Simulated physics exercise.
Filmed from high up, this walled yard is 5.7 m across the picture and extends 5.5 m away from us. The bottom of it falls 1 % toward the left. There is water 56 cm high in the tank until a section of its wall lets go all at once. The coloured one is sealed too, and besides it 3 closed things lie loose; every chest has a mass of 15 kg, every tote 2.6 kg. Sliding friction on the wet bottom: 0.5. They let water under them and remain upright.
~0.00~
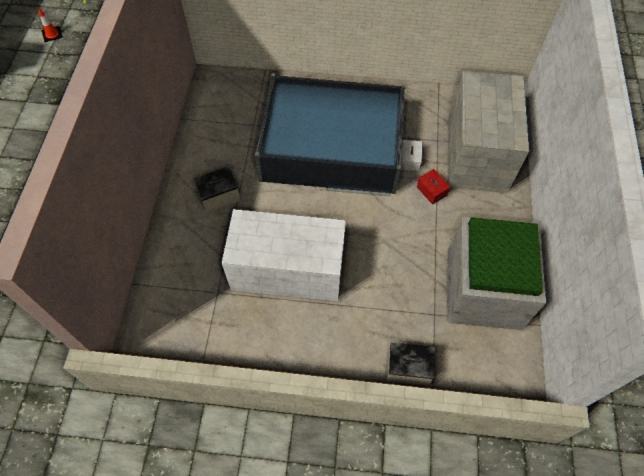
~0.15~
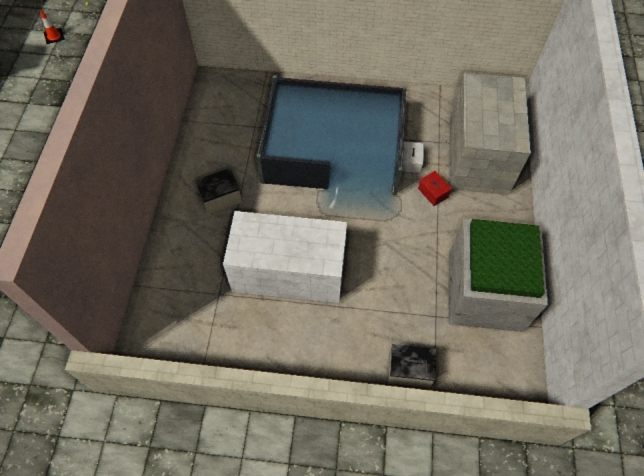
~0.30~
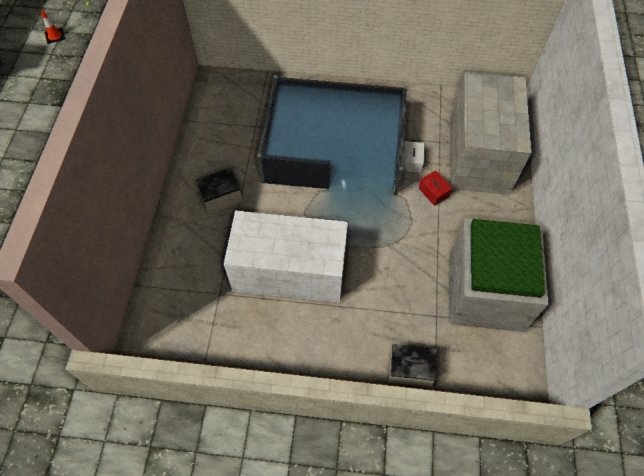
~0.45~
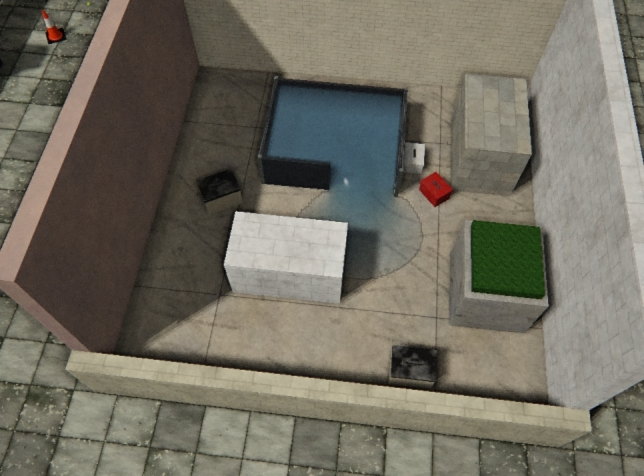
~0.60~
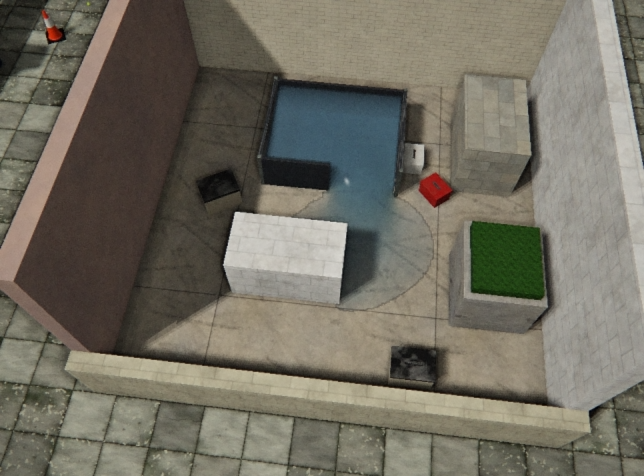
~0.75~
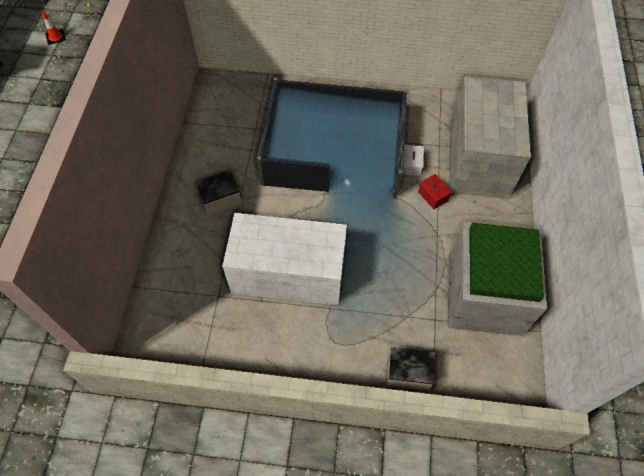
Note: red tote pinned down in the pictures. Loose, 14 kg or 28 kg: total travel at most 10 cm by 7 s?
Keeping it put takes just the lighter mass.
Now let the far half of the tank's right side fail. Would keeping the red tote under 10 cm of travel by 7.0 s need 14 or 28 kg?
Result: Both masses insufficient.
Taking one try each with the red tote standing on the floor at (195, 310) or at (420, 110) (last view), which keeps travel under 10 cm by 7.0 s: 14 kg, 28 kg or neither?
Try 1: Greater mass required. Try 2: Lesser mass sufficient.
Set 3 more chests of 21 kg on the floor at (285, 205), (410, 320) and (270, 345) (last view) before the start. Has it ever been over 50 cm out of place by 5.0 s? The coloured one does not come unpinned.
Results, in sequence: Not exceeded / exceeded / not exceeded.
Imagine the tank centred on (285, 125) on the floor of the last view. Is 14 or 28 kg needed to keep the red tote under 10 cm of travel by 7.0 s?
Lab note - in that case: Lighter mass suffices.
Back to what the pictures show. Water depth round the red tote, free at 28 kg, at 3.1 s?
0 cm, roughly.
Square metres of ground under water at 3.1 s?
That flooded area is roughly 19 m2.
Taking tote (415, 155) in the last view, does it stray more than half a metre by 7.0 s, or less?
Here the answer is not beyond.
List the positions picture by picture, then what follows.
The red tote at (435, 182) rests on the ground; 2.9 m2 under water; 0 of 4 have shifted, in the first frame.
The red tote at (436, 184), on the bottom; water covers 3.4 m2; 0 of 4 have shifted, in the second frame.
The red tote at (437, 184), on the bottom; water covers 4.2 m2; 0 of 4 have shifted, in the third frame.
The red tote at (437, 185), on the bottom; water covers 4.9 m2; 0 of 4 have shifted, in the fourth frame.
The red tote at (437, 186) rests on the ground; water covers 5.6 m2; 0 of 4 have shifted, in the fifth frame.
The red tote at (436, 187), on the bottom; water covers 6.4 m2; 0 of 4 have shifted, in the sixth frame.
After 1.4 s the red tote would be 0 cm from its start with 14 kg and 0 cm from its start with 28 kg; 0 cm of water round it then.
After 3.1 s the red tote would be 0 cm from its start with 14 kg and 0 cm from its start with 28 kg; 0 cm of water round it then.
After 4.9 s the red tote would be 0 cm from its start with 14 kg and 0 cm from its start with 28 kg; 3 cm of water round it then.
After 7.0 s the red tote would be 0 cm from its start with 14 kg and 0 cm from its start with 28 kg; 3 cm of water round it then.
